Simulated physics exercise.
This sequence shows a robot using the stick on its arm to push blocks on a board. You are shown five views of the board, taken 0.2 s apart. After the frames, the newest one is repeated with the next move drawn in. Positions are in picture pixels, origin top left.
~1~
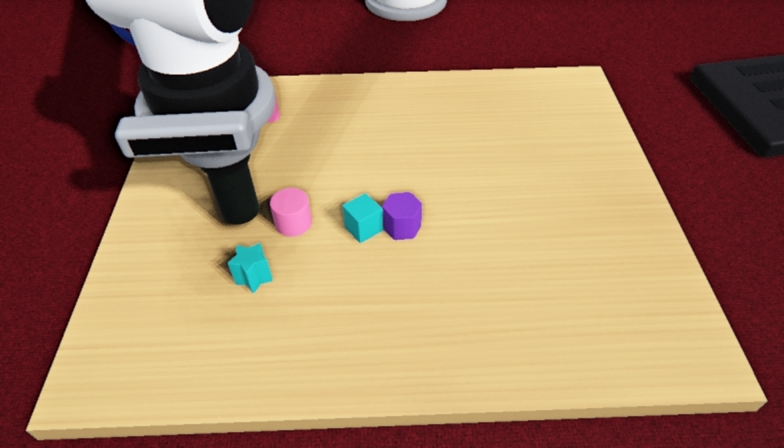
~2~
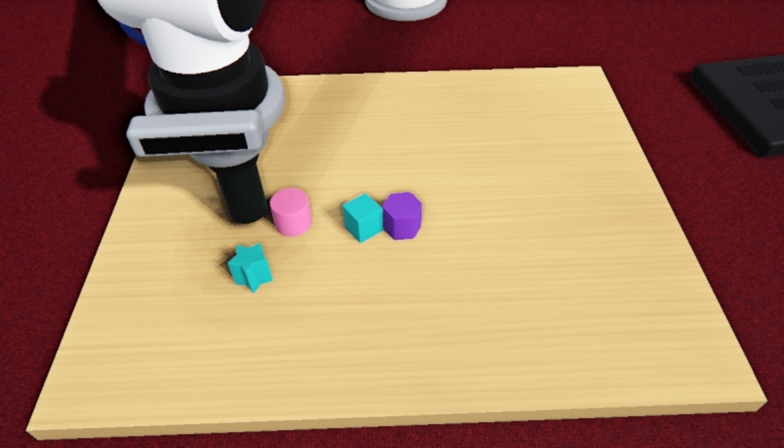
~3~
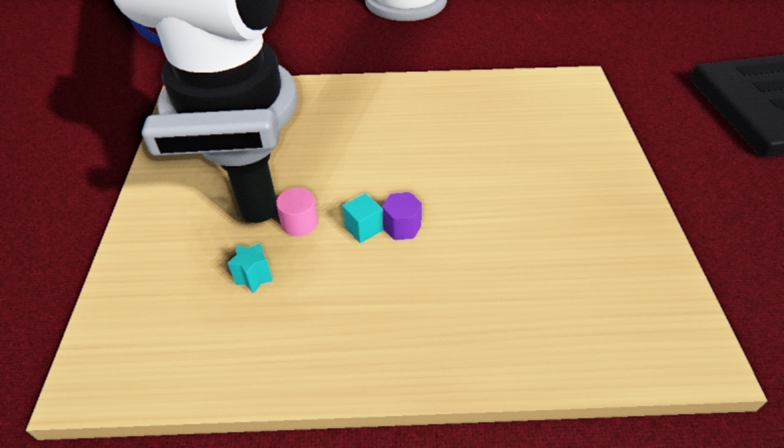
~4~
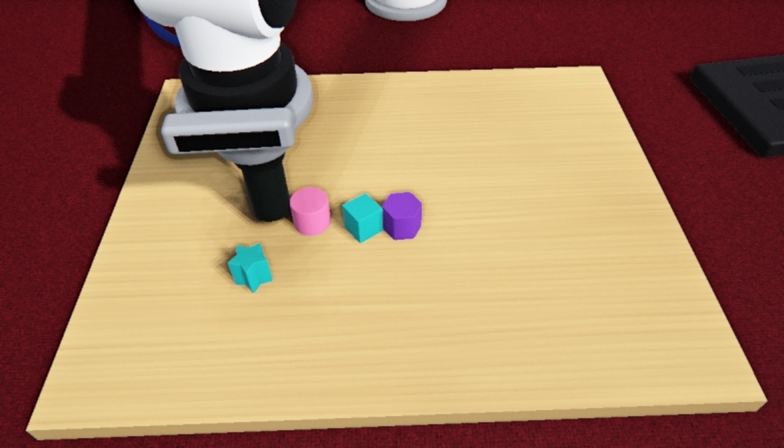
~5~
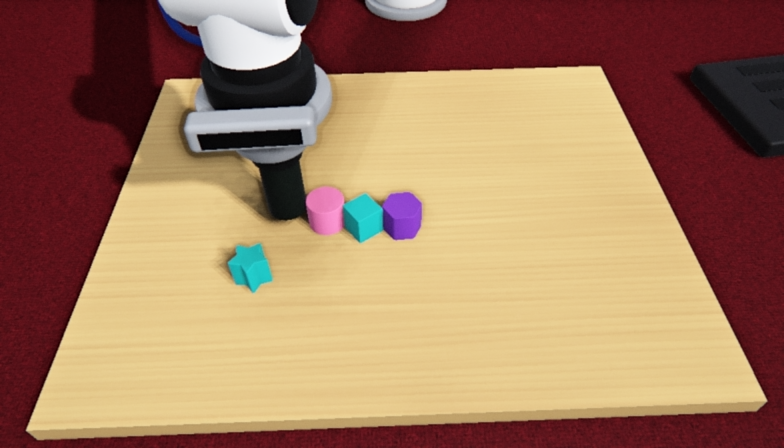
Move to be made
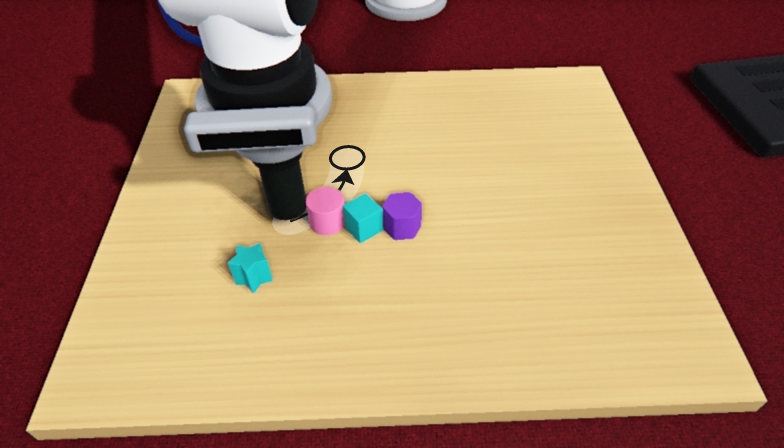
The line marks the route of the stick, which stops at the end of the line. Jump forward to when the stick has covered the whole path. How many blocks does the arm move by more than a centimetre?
By the end of the path, two blocks have moved more than about a centimetre.
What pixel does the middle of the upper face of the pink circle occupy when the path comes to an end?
The centre of its top will be at (352, 196).
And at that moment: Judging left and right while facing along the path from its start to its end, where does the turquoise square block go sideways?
Measured against the direction from start to end, the turquoise square block shifts toward the right-hand side.
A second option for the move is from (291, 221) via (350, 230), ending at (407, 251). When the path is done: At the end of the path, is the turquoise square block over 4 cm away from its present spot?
My answer is yes.
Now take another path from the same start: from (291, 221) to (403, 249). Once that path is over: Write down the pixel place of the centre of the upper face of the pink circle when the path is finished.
I'd place it at (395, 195), taking the centre of its top.
Drawn move, from (291, 221) through (324, 204) and (344, 182) to (347, 158).
On the path given first. One third of the way, stick at (323, 190); pink circle at (350, 198); turquoise square block at (374, 215), turned 15° anticlockwise; purple six-sided block at (409, 204).
Two thirds of the way, stick at (343, 167); pink circle at (352, 196); turquoise square block at (374, 216), turned 15° anticlockwise; purple six-sided block at (409, 204).
At the end, stick at (346, 144); turquoise star still; pink circle at (352, 196); turquoise square block at (374, 216), turned 15° anticlockwise; purple six-sided block at (409, 204).
